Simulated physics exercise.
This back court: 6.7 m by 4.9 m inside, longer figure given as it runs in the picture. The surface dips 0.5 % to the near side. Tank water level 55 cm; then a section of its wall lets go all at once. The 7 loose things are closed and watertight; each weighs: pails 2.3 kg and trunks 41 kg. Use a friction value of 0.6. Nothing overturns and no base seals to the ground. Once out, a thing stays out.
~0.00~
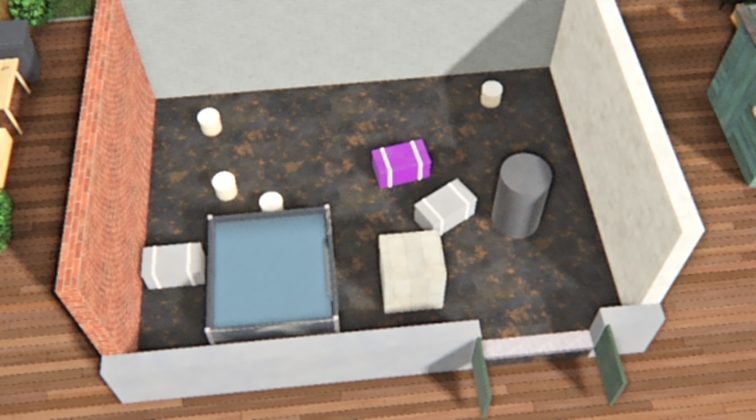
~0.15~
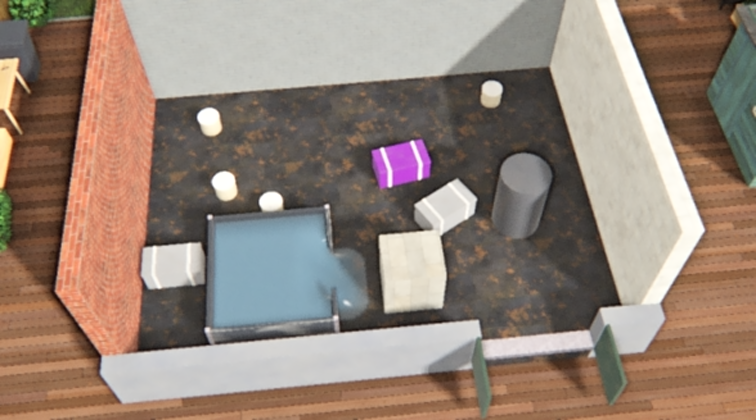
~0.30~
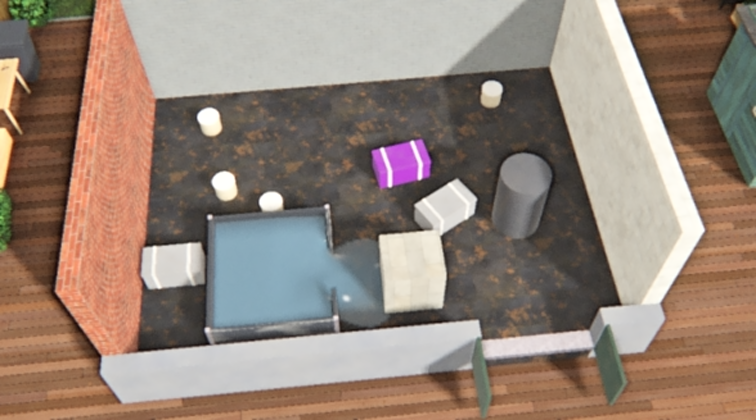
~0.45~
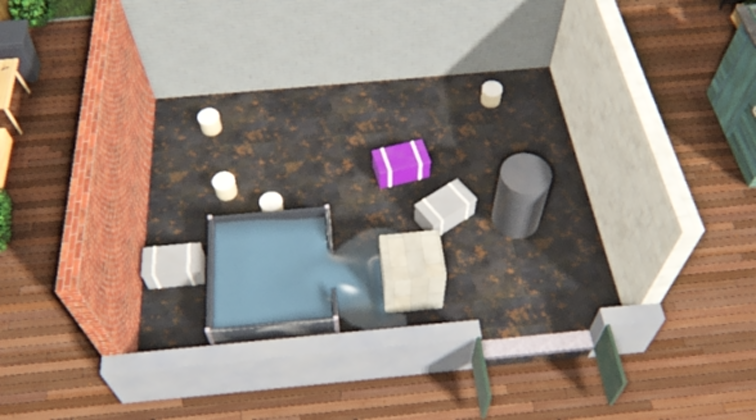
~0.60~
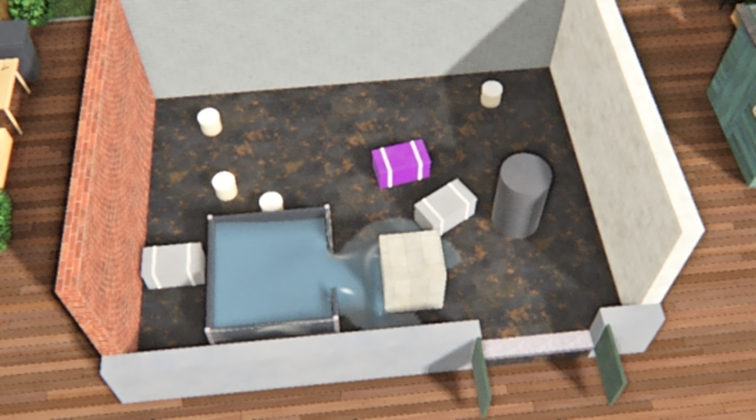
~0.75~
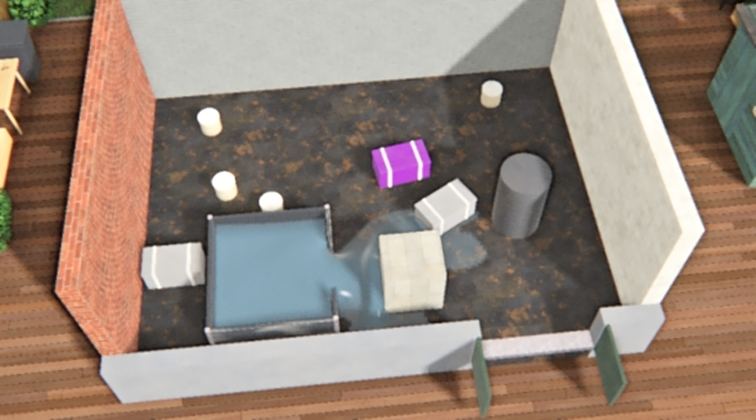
Water pours from the tank's right side and spreads around the pale block beside it.
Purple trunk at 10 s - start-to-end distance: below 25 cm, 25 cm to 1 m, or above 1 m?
Outcome: A short move.
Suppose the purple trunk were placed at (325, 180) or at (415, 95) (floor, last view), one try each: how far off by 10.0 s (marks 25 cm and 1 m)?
One after the other: It stays more or less still, and then it stays more or less still.
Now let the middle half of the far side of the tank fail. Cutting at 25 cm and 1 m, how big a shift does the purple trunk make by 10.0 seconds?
The answer: The purple trunk stays more or less still.
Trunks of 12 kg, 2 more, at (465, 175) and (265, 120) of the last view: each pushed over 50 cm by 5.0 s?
Lab note - in order: Above threshold / below threshold.
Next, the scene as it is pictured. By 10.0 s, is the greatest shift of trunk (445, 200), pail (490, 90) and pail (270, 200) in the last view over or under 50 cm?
First one stayed inside, second one went too far, third one stayed inside.
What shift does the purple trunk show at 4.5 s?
By then it has shifted roughly 60 cm.
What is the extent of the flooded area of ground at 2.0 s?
Somewhere around 14 m2, roughly.
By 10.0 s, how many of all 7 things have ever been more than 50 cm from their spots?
All told, that gives 2.
After 2.0 s the purple trunk is near (397, 138), 0.4 m from its start, aground; 0 of 7 are out; 0 afloat.
After 4.5 s the purple trunk is near (393, 125), 0.6 m from its start, aground; 0 of 7 are out; 1 afloat.
After 7.0 s the purple trunk is near (393, 125), 0.6 m from its start, aground; 0 of 7 are out; 1 afloat.
After 10.0 s the purple trunk is near (393, 125), 0.6 m from its start, aground; 0 of 7 are out; 3 afloat.
